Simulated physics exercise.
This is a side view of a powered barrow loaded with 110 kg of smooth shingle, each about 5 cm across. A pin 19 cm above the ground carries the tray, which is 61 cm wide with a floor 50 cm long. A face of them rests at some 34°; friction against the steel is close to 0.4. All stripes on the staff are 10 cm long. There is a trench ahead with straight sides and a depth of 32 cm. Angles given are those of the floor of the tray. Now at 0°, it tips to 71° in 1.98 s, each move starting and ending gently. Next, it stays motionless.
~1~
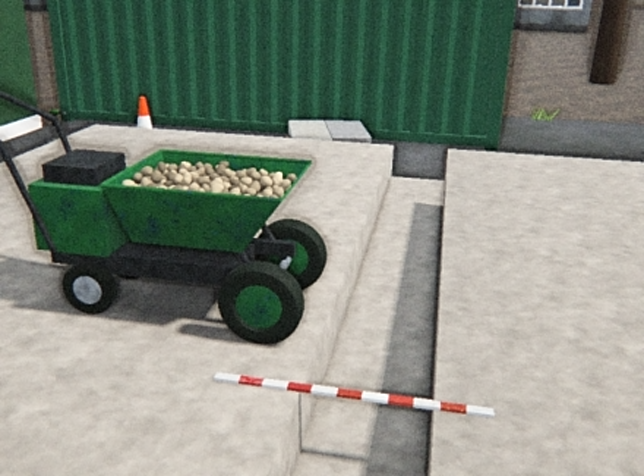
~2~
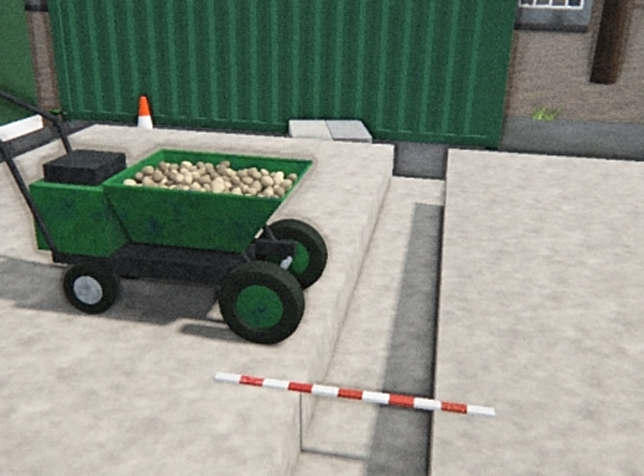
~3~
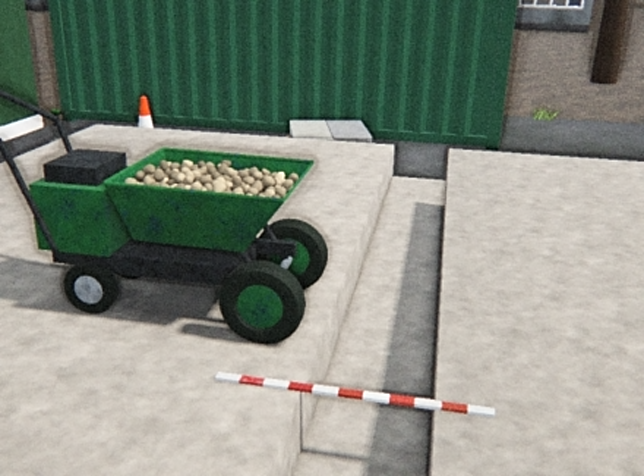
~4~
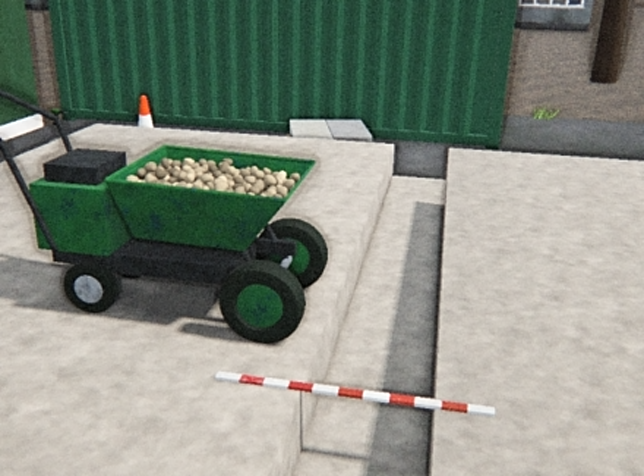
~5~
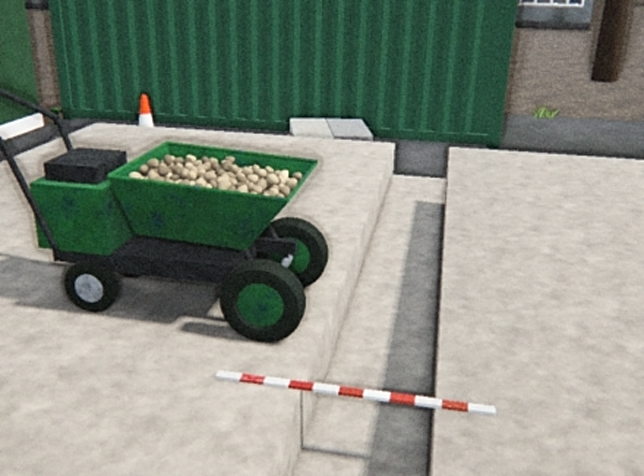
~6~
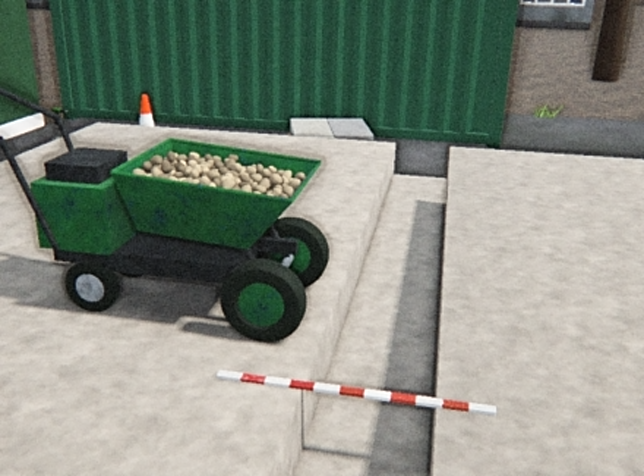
Green powered barrow loaded with smooth stones standing beside a trench, its tray tilting very slightly, the rear end rising a little.
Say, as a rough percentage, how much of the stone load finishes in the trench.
Roughly 82 out of 100.
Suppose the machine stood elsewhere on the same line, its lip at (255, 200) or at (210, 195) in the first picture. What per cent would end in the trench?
100 %, then 100 %.
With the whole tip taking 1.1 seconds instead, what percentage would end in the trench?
Something close to 65 per cent.
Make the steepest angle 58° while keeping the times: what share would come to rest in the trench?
Then roughly 70 percent.
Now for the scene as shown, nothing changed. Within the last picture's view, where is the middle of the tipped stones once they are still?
Somewhere near pixel (410, 373).
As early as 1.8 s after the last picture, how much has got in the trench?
Around 50 per cent of it.
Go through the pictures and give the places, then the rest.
In the first picture, the tray is at 0°, its lip at (281, 201); the top of the load is at (224, 173).
In the second picture, the tray is at 0°, its lip at (282, 201); the top of the load is at (225, 173).
The third picture shows lip at (283, 201), floor tilted 1°, highest stones at (219, 171).
The fourth picture shows lip at (285, 201), floor tilted 2°, highest stones at (213, 170).
The fifth picture shows lip at (288, 201), floor tilted 3°, highest stones at (206, 167).
In the sixth picture, the tray is at 4°, its lip at (292, 202); the top of the load is at (198, 164).
Then, 1.2 s after the last picture the floor is at 60°, 95 % in the tray, 5 % in the trench; the foremost stones are at (410, 298).
Then, 1.8 s after the last picture the floor is at 71°, 34 % in the tray, 51 % in the trench, 15 % past the trench; the foremost stones are at (555, 348).
Then, 2.1 s after the last picture the floor is at 71°, 12 % in the tray, 70 % in the trench, 18 % past the trench; the foremost stones are at (611, 342).
Then, 4.1 s after the last picture the floor is at 71°, 0 % in the tray, 82 % in the trench, 18 % past the trench; the foremost stones are at (630, 343).
